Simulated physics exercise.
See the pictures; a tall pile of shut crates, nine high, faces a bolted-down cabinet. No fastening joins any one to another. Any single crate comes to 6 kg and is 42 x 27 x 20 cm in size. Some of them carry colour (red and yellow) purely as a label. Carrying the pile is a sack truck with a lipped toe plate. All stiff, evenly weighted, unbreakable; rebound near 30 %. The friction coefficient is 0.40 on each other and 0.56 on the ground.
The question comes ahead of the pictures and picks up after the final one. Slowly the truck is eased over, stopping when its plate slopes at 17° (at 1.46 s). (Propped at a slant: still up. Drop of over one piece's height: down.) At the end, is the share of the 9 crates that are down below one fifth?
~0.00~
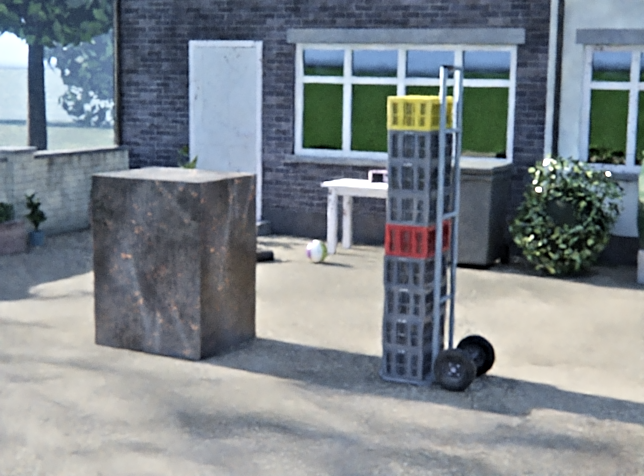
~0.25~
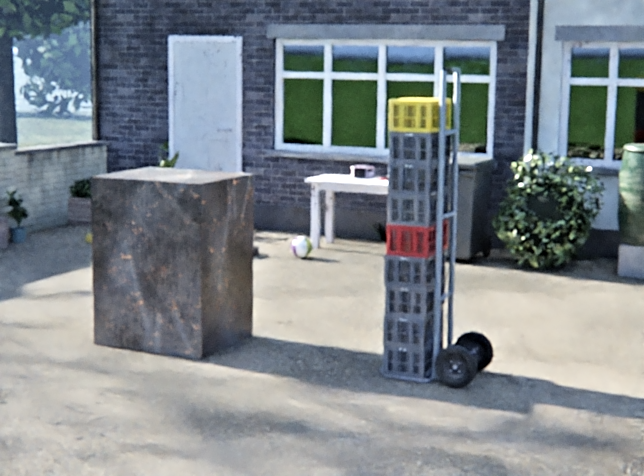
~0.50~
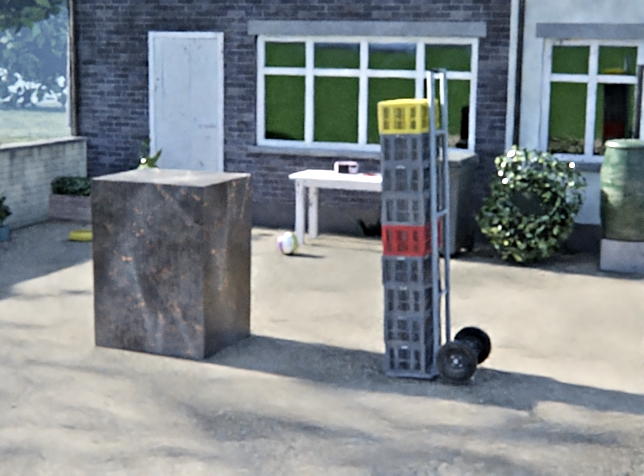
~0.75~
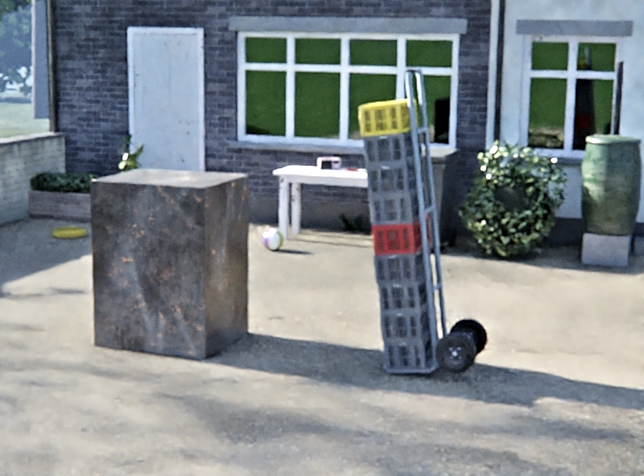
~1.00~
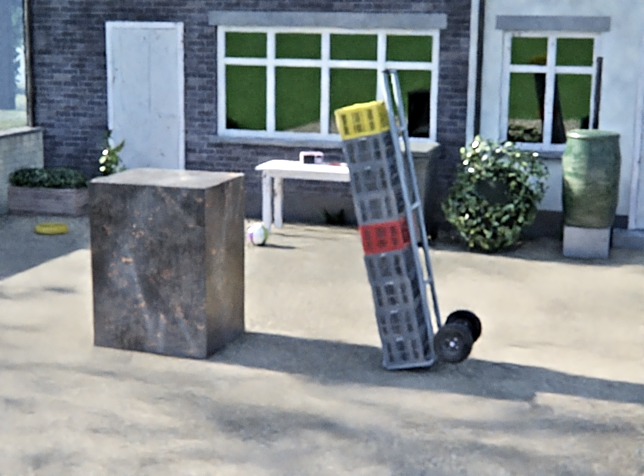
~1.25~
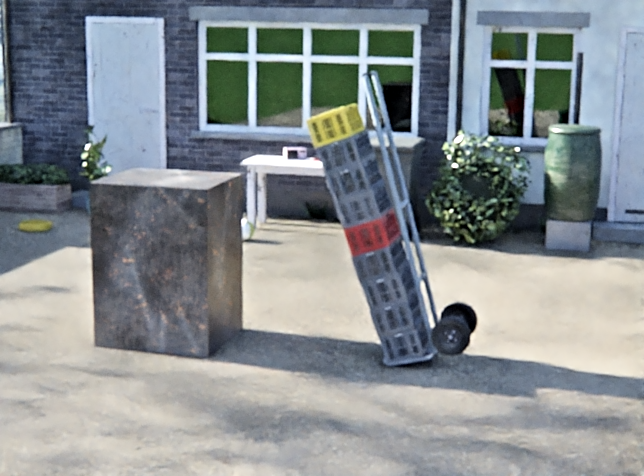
No, it is above a fifth.
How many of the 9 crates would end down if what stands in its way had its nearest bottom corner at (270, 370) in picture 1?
With that change the number is 1.
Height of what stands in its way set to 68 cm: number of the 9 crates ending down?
7.
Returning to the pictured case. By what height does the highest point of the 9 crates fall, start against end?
Lower by close to 120 cm.
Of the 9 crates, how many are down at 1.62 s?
It's 3 by that point.
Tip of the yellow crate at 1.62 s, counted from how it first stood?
My estimate is close to 50°.
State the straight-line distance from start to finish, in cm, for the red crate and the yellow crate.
For red it's 120 cm, and for yellow it's 150 cm.
By 1.40 s, none of the 9 crates down, 9 disturbed; red crate tilted 28°; yellow crate tilted 28°, 11 cm lower.
By 1.62 s, 3 of the 9 crates down; red crate tilted 46°, 12 cm lower; yellow crate tilted 46°, 36 cm lower.
By 1.88 s, 7 of the 9 crates down; red crate tilted 68°, 57 cm lower; yellow crate tilted 55°, 38 cm lower.
By 2.32 s, 7 of the 9 crates down; red crate on its side; yellow crate tilted 35°, 1.05 m lower.
When it is over (3.5 s), 7 of the 9 crates down; red crate on its side; yellow crate tilted 31°, 1.27 m lower. That is 78 per cent. In pixels of the last frame, middles, red crate near (294, 333), yellow crate near (298, 288).
